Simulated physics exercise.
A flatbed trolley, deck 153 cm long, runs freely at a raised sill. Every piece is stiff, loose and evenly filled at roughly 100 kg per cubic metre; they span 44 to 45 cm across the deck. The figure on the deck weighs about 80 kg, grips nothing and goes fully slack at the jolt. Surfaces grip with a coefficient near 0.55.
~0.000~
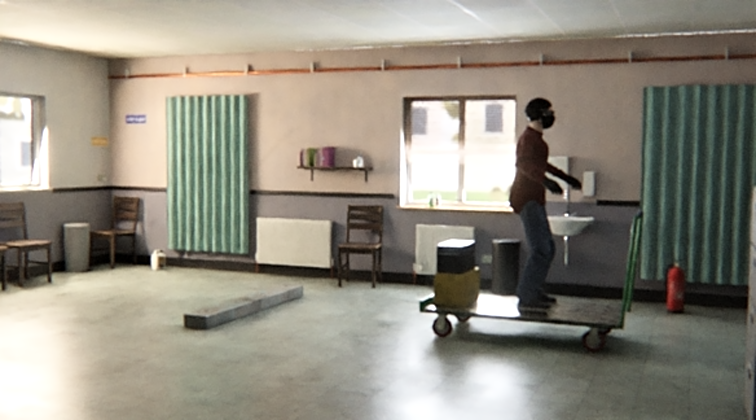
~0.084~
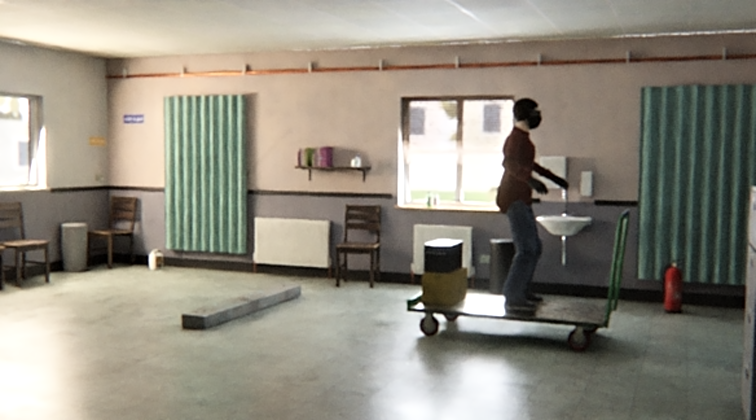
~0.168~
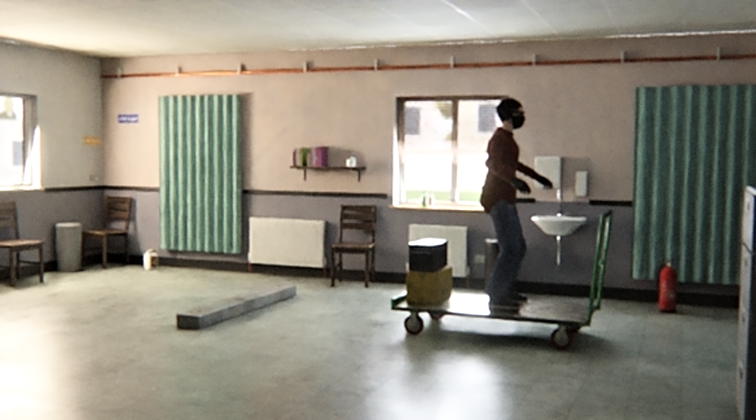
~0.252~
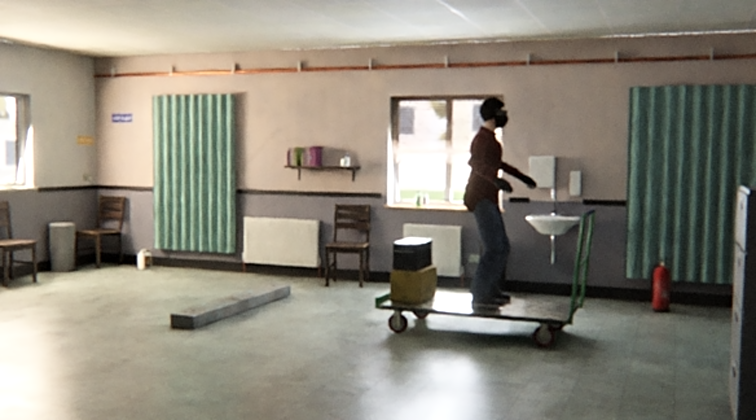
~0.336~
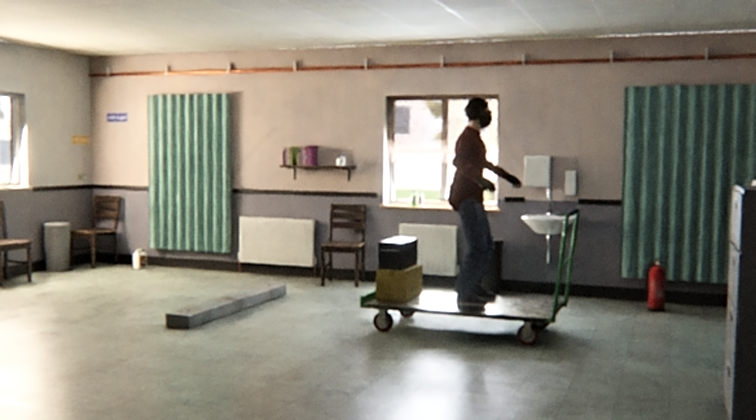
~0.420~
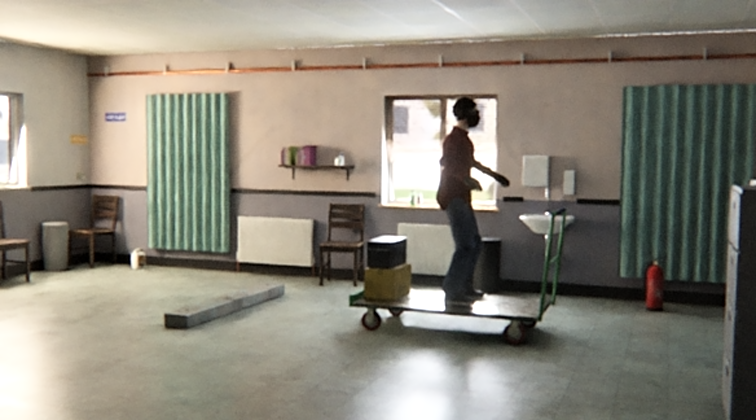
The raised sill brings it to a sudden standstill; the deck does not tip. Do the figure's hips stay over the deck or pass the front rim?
The figure's hips stay over the deck.
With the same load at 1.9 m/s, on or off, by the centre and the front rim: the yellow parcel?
In that case yellow on.
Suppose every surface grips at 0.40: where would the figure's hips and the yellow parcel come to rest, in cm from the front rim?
In that case hips 60 behind, yellow 20 behind.
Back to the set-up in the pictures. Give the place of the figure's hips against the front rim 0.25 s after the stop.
Some 50 cm behind it.
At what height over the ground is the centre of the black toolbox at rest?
Some 10 cm up.
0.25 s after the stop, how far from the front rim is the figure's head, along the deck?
Some 60 cm behind it.
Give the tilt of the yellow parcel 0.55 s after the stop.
It is tilted some 0°.
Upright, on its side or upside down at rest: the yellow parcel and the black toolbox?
At rest: Yellow upright, black on its side.
After 1.65 s the deck stops.
After 1.90 s the figure's hips are 48 cm behind the rim, near (279, 216) in the last picture's view.
After 2.20 s the figure's hips are 47 cm behind the rim, near (279, 256) in the last picture's view.
After 2.65 s the figure's hips are 62 cm behind the rim, near (292, 274) in the last picture's view.
At rest, 3.1 s, past the rim, black toolbox; behind it, yellow parcel and the figure's hips.
